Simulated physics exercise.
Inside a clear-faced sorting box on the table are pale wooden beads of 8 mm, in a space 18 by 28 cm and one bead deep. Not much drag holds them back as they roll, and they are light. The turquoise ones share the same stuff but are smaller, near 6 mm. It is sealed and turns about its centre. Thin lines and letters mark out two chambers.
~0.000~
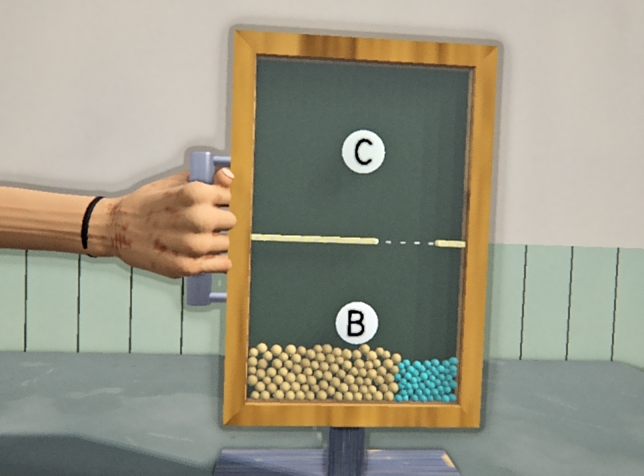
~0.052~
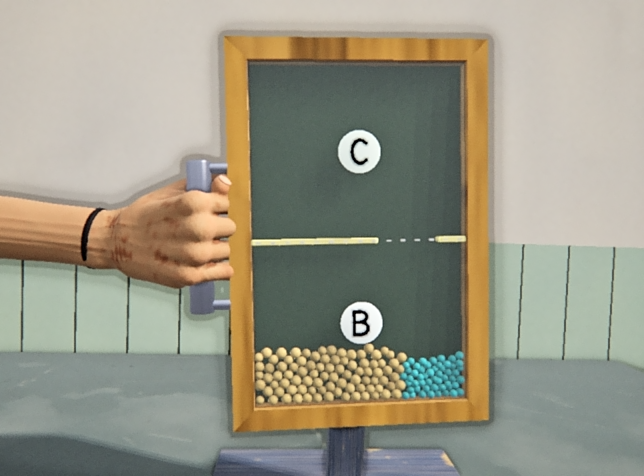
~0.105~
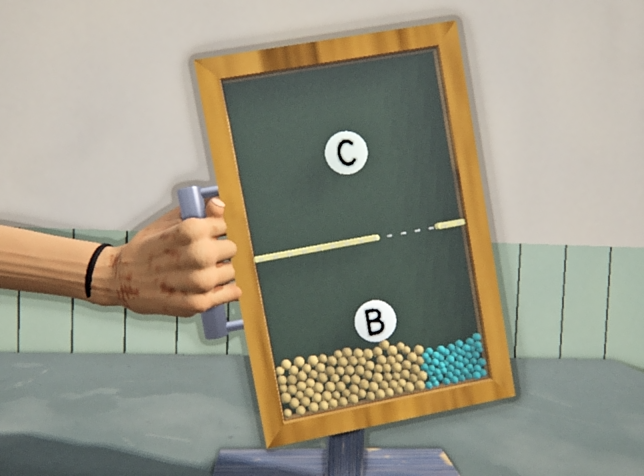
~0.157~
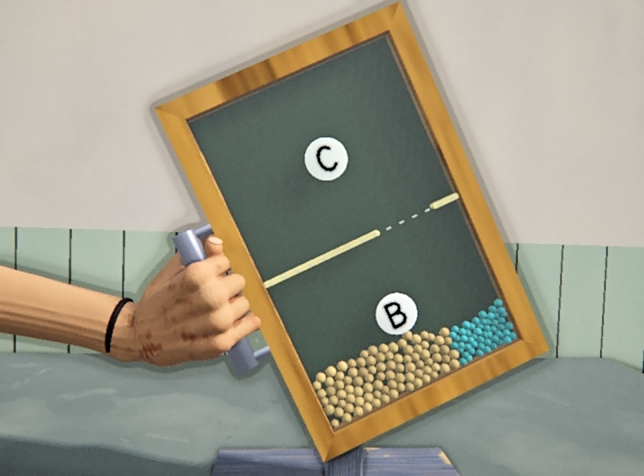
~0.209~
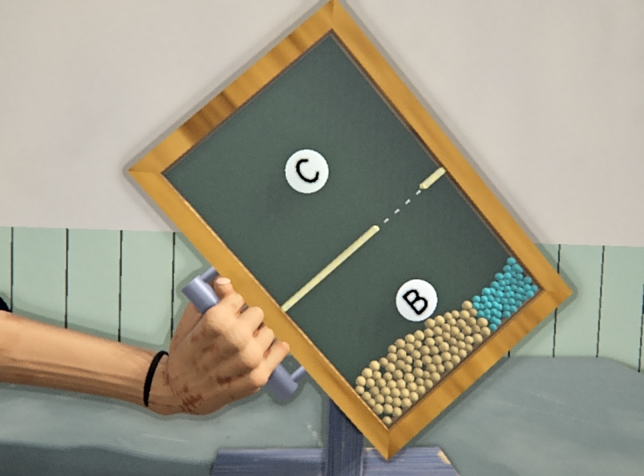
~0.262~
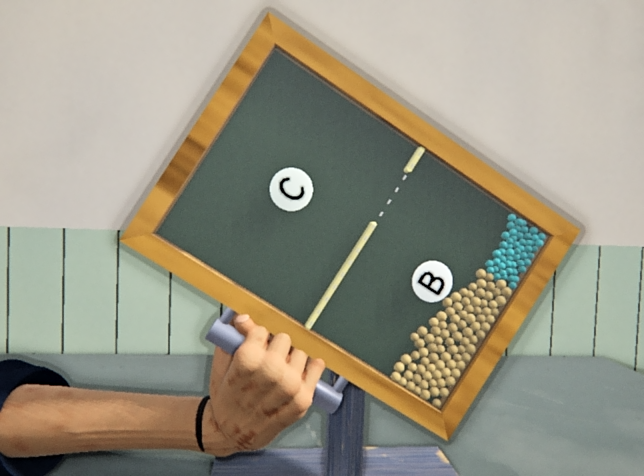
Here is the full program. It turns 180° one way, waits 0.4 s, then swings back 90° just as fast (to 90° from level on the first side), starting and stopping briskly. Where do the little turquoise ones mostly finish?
Chamber C.
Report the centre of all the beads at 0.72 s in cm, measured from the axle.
Position estimate: Right 3 cm, above 4 cm.
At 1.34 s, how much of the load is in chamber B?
Around 50 per cent.
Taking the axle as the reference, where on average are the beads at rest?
Some 2 cm left and 7 cm below.
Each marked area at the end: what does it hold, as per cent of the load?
Reading: Chamber B = 50; chamber C = 50.
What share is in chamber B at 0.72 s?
That comes to some 95 percent of the load.
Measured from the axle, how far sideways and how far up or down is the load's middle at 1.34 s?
Some 1 cm left and 6 cm below.
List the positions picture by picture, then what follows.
Level; about 140 beads; beads centred (362, 377); top one (364, 349); B (357, 323), C (364, 152), in the first frame.
Turned 3° anticlockwise; beads centred (369, 376); top one (369, 349), in the second frame.
Turned 12° anticlockwise; beads centred (390, 372); top one (477, 337); wall ends (252, 260) to (376, 238), (439, 226) to (465, 221), in the third frame.
Turned 27° anticlockwise; beads centred (422, 359); top one (498, 303), in the fourth frame.
Turned 43° anticlockwise; beads centred (452, 336); top one (511, 261), in the fifth frame.
Turned 59° anticlockwise; beads centred (475, 306); top one (512, 218); B (432, 282), C (291, 189), in the sixth frame.
By 0.72 s, it stands 180° anticlockwise; the beads' middle is 3 cm right of and 4 cm above the centre; B 95 %, C 5 %; small ones, B 85 %, C 15 %.
By 1.34 s, it stands 135° anticlockwise; the beads' middle is 1 cm left of and 6 cm below the centre; B 50 %, C 50 %; small ones, B 30 %, C 70 %.
By 1.56 s, it stands 90° anticlockwise; the beads' middle is 5 cm left of and 5 cm below the centre; B 50 %, C 50 %; small ones, B 30 %, C 70 %.
Settled by 2.3 s, it stands 90° anticlockwise; B 50 %, C 50 %; small ones, B 30 %, C 70 %.
